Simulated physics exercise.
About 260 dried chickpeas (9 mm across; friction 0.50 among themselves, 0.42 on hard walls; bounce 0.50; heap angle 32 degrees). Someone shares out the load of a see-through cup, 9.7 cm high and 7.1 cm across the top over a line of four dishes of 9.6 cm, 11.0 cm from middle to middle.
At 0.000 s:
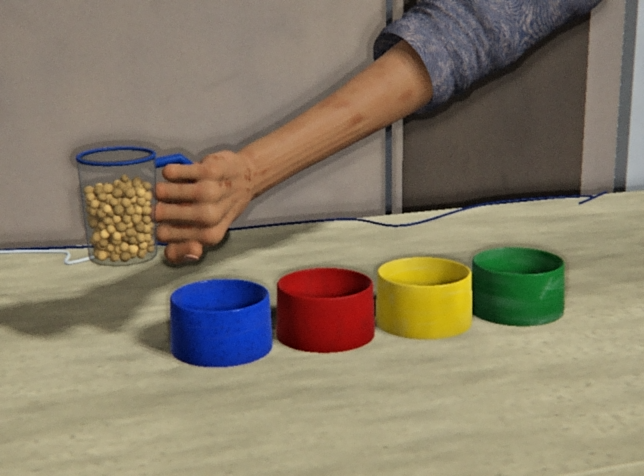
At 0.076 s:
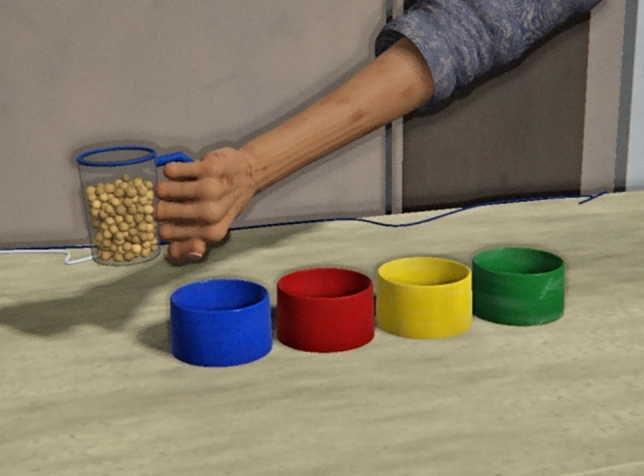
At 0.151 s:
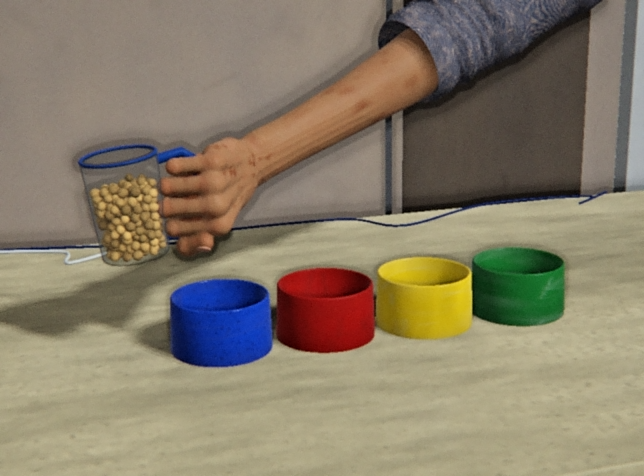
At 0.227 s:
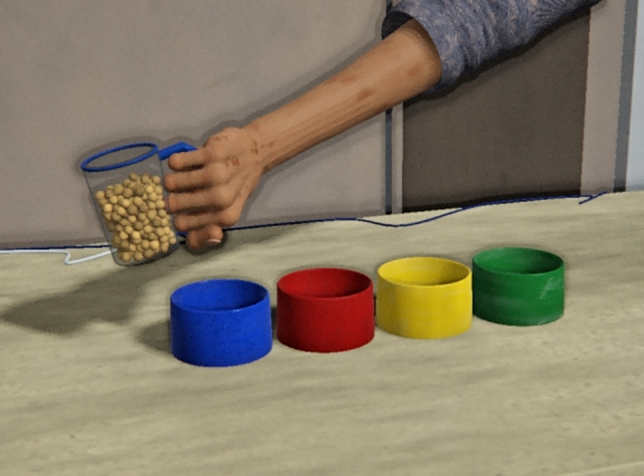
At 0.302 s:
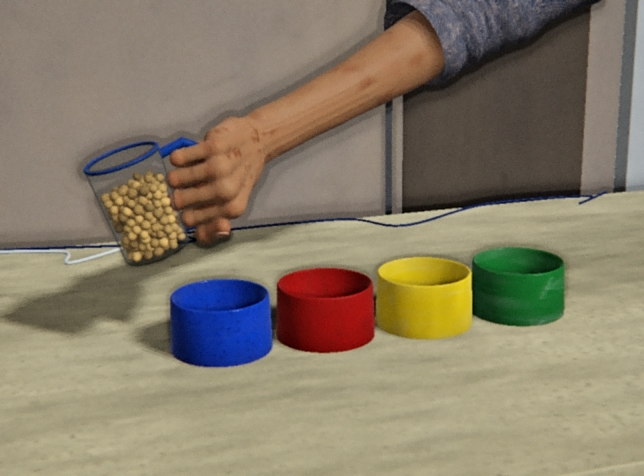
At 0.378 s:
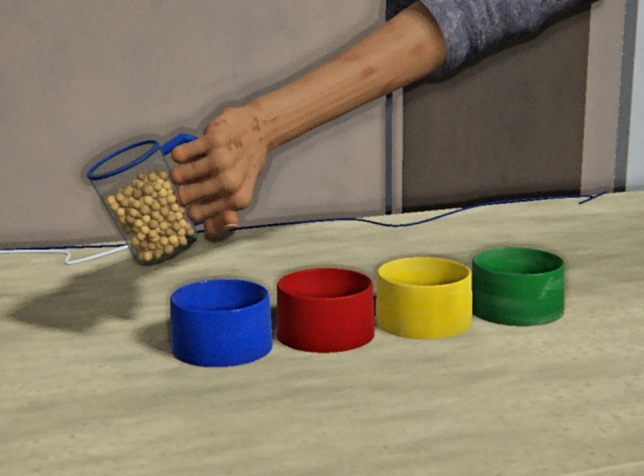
A bare forearm in a rolled grey-blue sleeve reaches in from the upper right over a pale wooden table, seen from the front and slightly above, before a grey-brown wall. Its hand grips a clear, blue-rimmed cup of chickpeas at left, while blue, red, yellow and green dishes stand in a row to the right. The hand gradually tilts the cup leftward, shifting it slightly right, as the camera stays still.
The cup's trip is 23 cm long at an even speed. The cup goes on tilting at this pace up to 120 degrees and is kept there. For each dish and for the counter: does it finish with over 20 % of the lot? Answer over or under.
Red dish: Under; blue dish: Over; green dish: Under; yellow dish: Under; on the counter: Under.
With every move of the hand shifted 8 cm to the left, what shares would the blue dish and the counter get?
In that case blue 0; counter 100.
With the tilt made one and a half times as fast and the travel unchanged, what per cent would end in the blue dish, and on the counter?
Blue 30, counter 70.
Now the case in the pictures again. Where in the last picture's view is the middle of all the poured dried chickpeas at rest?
At about (215, 327).
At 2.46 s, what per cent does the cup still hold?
Roughly 0 per cent.
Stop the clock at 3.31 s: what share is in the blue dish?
Near 100 per cent so far.
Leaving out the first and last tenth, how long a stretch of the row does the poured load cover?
Some 6 cm.
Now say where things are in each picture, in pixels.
Cup at (120, 206), tilt 0 degrees, lip at (78, 159), moved 0.0 cm; middle of the pieces at (121, 223); blue dish at (220, 296); red dish at (325, 284); yellow dish at (424, 272); green dish at (518, 261), in the first picture.
Cup at (122, 206), tilt 2 degrees, lip at (78, 160), moved 0.2 cm; middle of the pieces at (124, 223), in the second picture.
Cup at (127, 206), tilt 6 degrees, lip at (80, 163), moved 0.7 cm; middle of the pieces at (131, 222), in the third picture.
Cup at (133, 205), tilt 12 degrees, lip at (82, 168), moved 1.3 cm; middle of the pieces at (138, 221), in the fourth picture.
Cup at (139, 205), tilt 17 degrees, lip at (85, 172), moved 1.9 cm; middle of the pieces at (146, 220), in the fifth picture.
Cup at (146, 204), tilt 22 degrees, lip at (89, 176), moved 2.5 cm; middle of the pieces at (154, 219); blue dish at (220, 296); red dish at (325, 284); yellow dish at (424, 272); green dish at (518, 261). Its pace works out near 70 degrees a second; the hand travels 8 cm a second, in the sixth picture.
After 1.63 s, tilt 110 degrees; cup holds 95 %, blue 5 %.
After 2.46 s, tilt 120 degrees; cup holds 0 %, blue 100 %.
After 3.31 s, tilt 120 degrees; cup holds 0 %, blue 100 %.
At rest (3.6 s), red 0 %, blue 100 %, green 0 %, yellow 0 %, counter 0 %.
